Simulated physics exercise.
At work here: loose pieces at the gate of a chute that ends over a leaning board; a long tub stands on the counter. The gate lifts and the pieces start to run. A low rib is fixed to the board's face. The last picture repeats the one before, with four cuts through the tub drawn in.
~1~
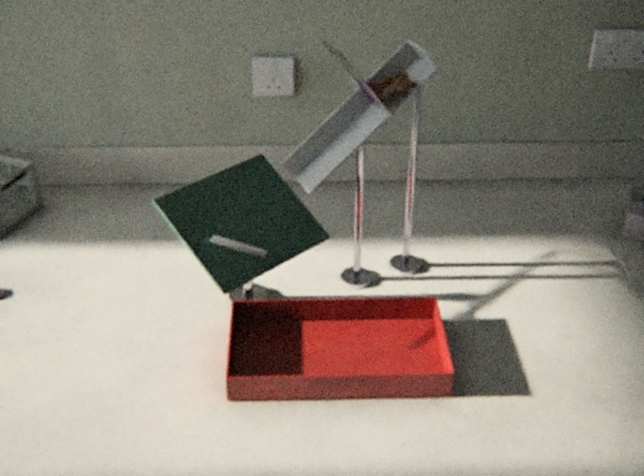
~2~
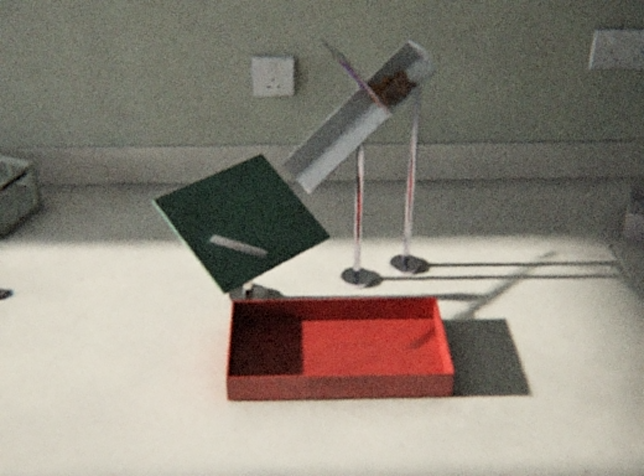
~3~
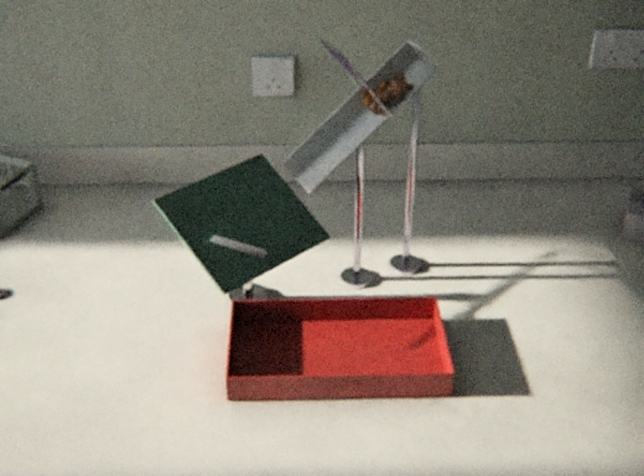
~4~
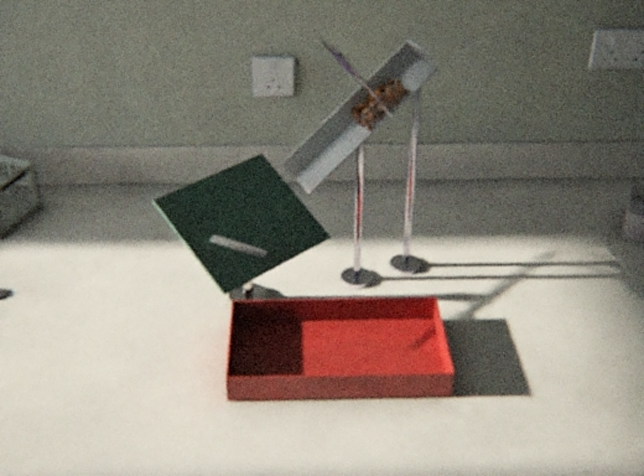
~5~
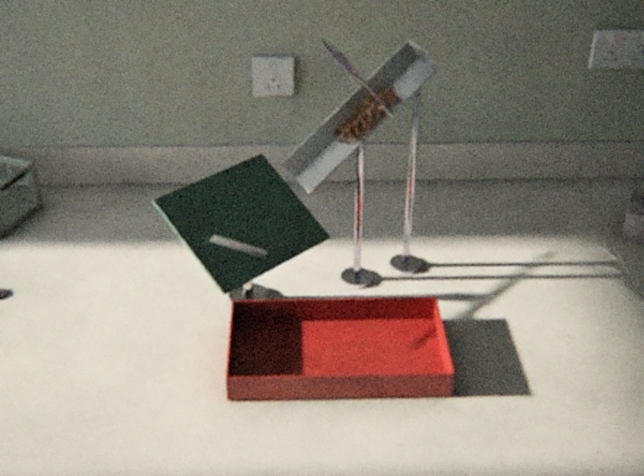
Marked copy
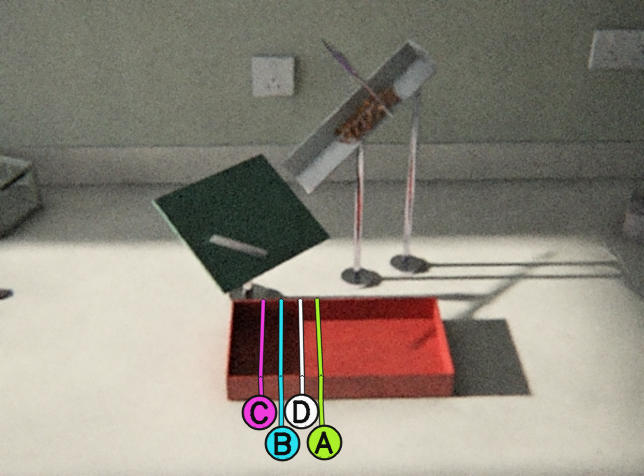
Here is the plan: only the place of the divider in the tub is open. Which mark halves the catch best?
The best line is D.
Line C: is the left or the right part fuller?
The right side.
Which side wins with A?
The left side.
On the marked copy, line A crosses the front rim at (320, 376); line B crosses the front rim at (280, 377); line C crosses the front rim at (260, 377); line D crosses the front rim at (302, 376).
Choosing A, of what is caught, nearly all on the left of the divider, a small part on the right.
Choosing B, of what is caught, a small part on the left of the divider, most on the right.
Choosing C, of what is caught, none on the left of the divider, all on the right.
Choosing D, of what is caught, about two thirds on the left of the divider, about a third on the right.
